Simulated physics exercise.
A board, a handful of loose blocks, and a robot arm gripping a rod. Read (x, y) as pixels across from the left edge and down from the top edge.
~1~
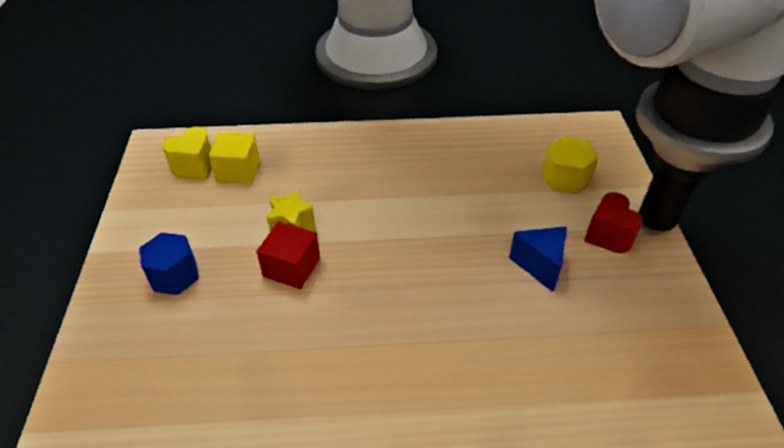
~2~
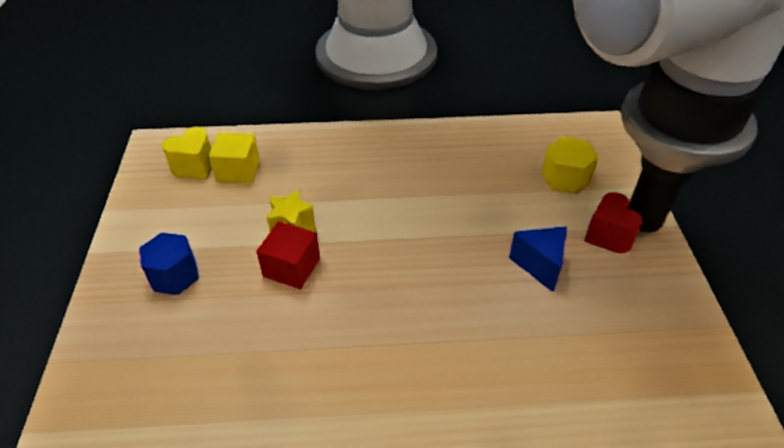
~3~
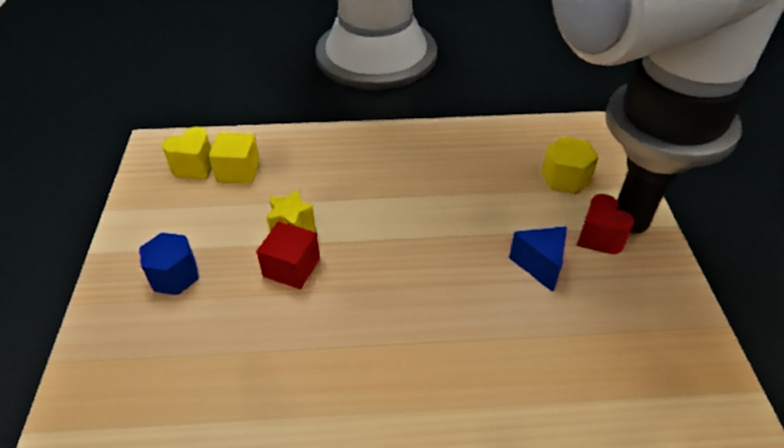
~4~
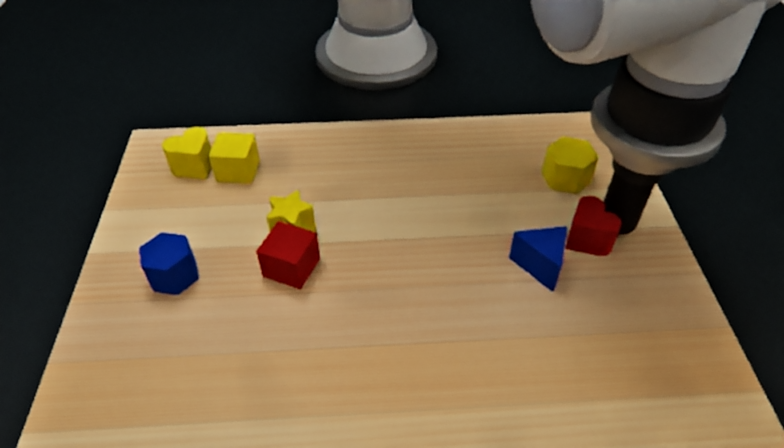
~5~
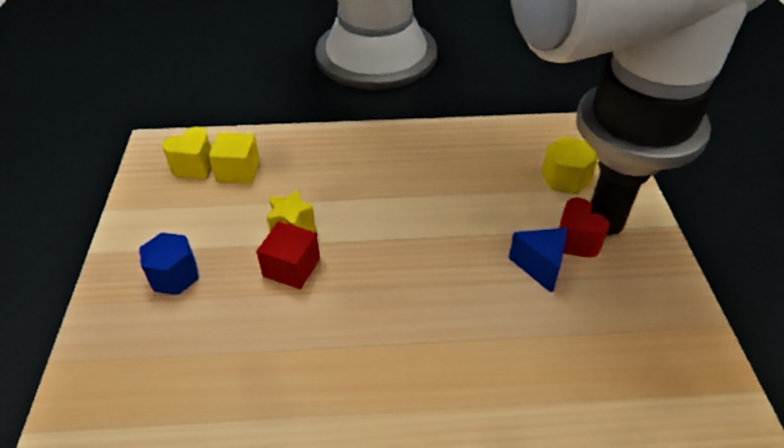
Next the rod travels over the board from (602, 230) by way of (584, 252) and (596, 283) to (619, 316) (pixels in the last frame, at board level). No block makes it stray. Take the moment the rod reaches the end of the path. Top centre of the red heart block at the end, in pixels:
The top centre is at (555, 236).
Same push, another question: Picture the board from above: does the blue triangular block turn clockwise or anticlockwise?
It ends up turned clockwise.
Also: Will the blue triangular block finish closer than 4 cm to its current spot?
I'd say yes.
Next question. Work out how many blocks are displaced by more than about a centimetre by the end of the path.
My count: 2.
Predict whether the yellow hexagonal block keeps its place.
At the moment the path ends, the yellow hexagonal block still stands where it did.
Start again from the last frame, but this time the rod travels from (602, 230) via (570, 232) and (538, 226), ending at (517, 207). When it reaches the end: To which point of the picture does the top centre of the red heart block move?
Most likely (523, 219).
The first path, step by step. One third of the way, rod (587, 245); blue triangular block (538, 253), turned 40° clockwise; red heart block (557, 231), turned 20° clockwise.
Two thirds of the way, rod (599, 276); blue triangular block (533, 257), turned 50° clockwise; red heart block (555, 236), turned 35° clockwise.
At the end, rod (623, 309); blue triangular block (533, 257), turned 50° clockwise; yellow hexagonal block not moved; red heart block (555, 236), turned 35° clockwise.
